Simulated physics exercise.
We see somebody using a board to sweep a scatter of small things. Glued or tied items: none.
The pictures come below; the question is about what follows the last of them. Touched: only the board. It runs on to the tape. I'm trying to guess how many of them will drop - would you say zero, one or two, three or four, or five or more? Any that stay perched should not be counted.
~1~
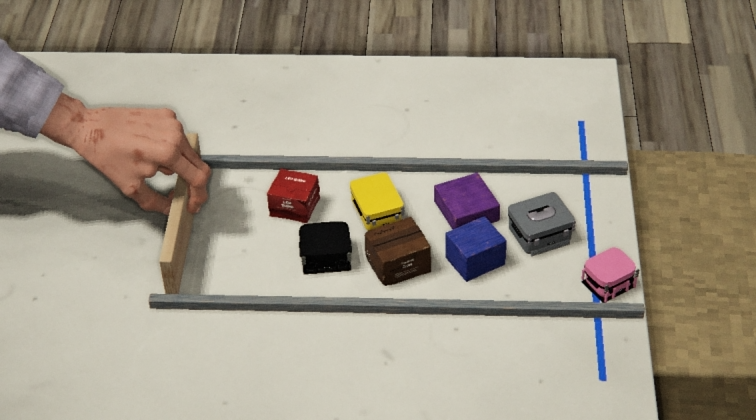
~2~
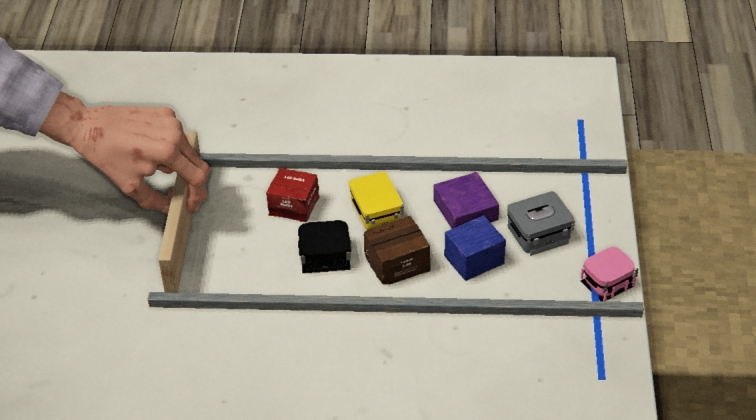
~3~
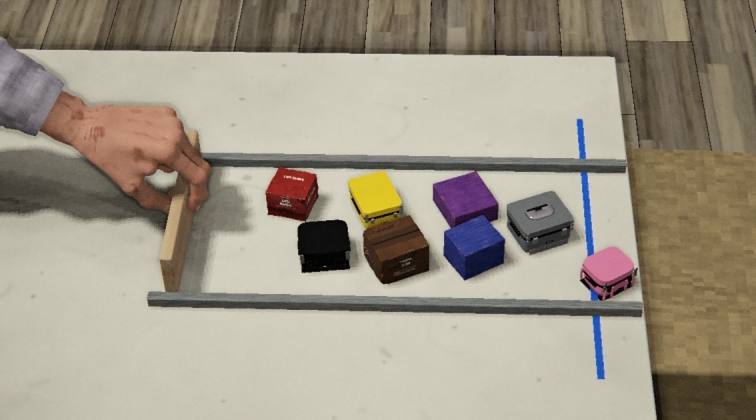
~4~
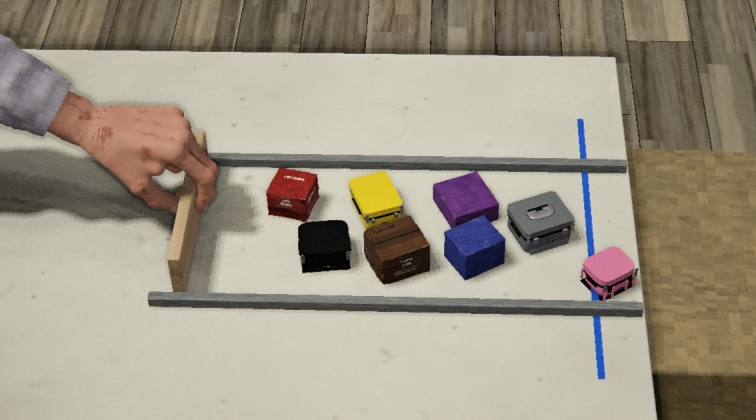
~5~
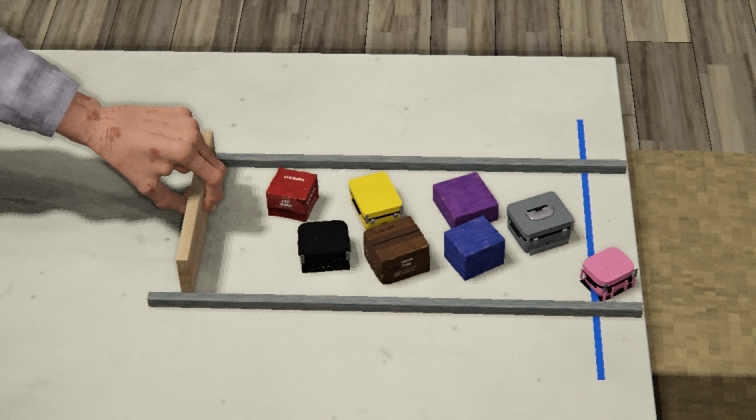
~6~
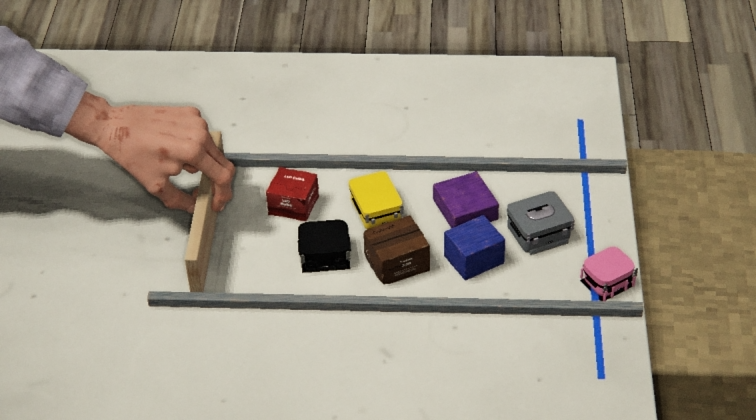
Fallen: At least five.
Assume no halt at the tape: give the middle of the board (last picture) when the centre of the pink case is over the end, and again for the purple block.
The middle is at (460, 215) when it's the pink case, and at (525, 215) when it's the purple block.
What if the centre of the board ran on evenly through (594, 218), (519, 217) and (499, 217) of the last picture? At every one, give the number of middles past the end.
Going through the three positions, you'd get 6, 3 and 2.
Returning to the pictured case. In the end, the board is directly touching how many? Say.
The count comes out at 2.
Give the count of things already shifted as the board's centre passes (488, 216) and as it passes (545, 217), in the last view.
First position 8; second position 8.
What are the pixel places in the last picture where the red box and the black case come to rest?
In the last picture, roughly (609, 197) and (617, 254).
Early on, none off yet; pink case at rest near (608, 274); grey case at rest near (540, 223); blue block at rest near (474, 248).
A while later, none off yet; pink case at rest near (608, 274); grey case travelled about its own width near (582, 226); blue block travelled well along near (552, 258).
Further along, two off so far; pink case down on the floor; grey case in the air near (671, 395); blue block travelled well along near (652, 270).
Finally, the number that fall off is five or more; lost, yellow case, brown box, purple block, blue block, grey case and pink case.
